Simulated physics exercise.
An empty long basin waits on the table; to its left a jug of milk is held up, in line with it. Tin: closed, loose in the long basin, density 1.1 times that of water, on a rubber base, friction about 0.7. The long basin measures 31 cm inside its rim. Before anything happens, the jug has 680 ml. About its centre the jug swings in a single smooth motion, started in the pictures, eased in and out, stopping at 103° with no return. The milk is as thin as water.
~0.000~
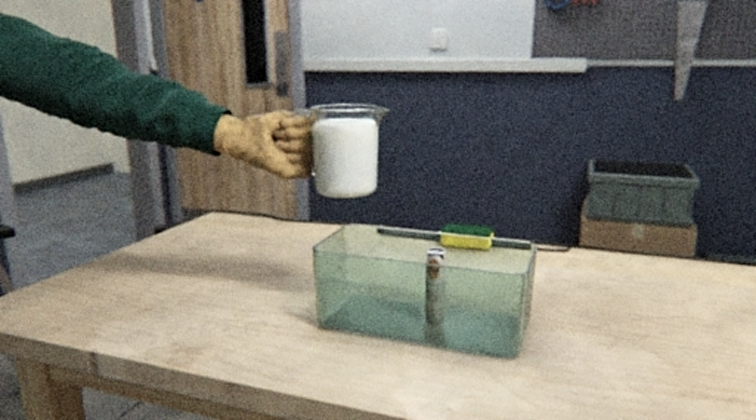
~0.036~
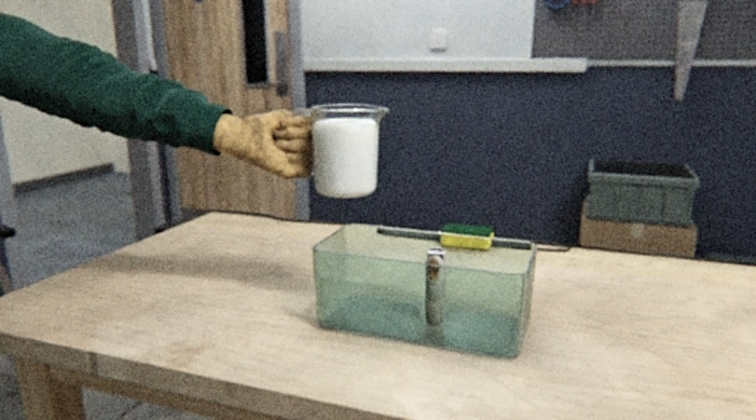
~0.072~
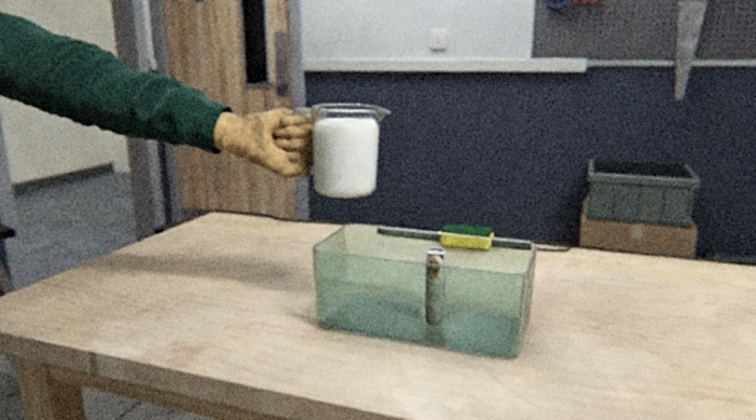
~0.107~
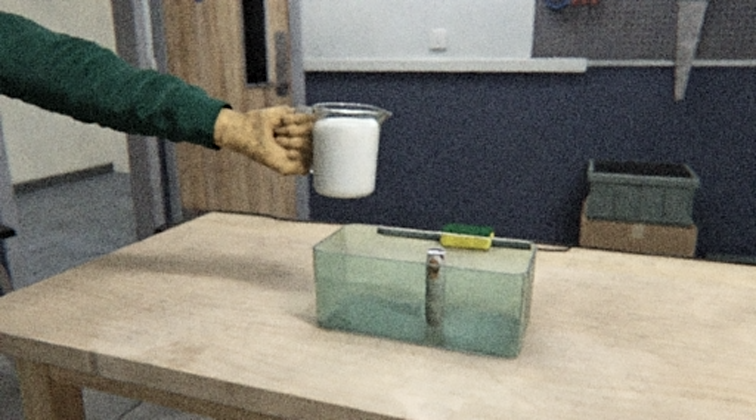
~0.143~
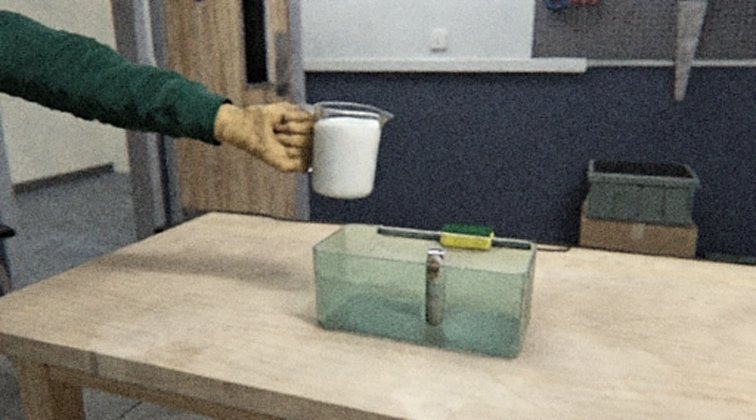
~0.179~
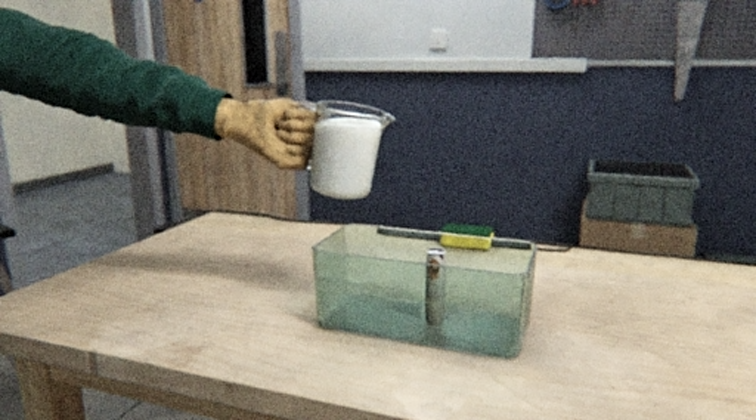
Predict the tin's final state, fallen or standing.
It tips over.
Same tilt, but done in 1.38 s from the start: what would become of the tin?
In that case the tin overturns.
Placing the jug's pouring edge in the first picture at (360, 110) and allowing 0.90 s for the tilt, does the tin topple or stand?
After that, the tin stays vertical.
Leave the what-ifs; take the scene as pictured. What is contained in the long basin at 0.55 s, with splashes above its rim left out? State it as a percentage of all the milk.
Near 2 in a hundred.
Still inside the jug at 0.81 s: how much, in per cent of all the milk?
34 %.
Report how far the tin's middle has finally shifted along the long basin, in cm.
The middle of the tin ends some 7.5 cm along the basin.
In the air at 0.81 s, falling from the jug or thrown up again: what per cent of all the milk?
Around 20 per cent of the liquid is in flight.
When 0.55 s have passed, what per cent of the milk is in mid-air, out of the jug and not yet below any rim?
Close to 14 per cent, I'd say.
Then, 0.55 s in, the tilt is 68° and 84 per cent is still to pour; the tin stands where it began.
Then, 0.81 s in, the tilt is 101° and 33 per cent is still to pour; the tin stands where it began.
Then, 1.10 s in, the tilt is 103° and 5 per cent is still to pour; the tin lies on its side.
Then, 1.40 s in, the tilt is 103° and 0 per cent is still to pour; the tin lies on its side.
Finally, the tin lies on its side.
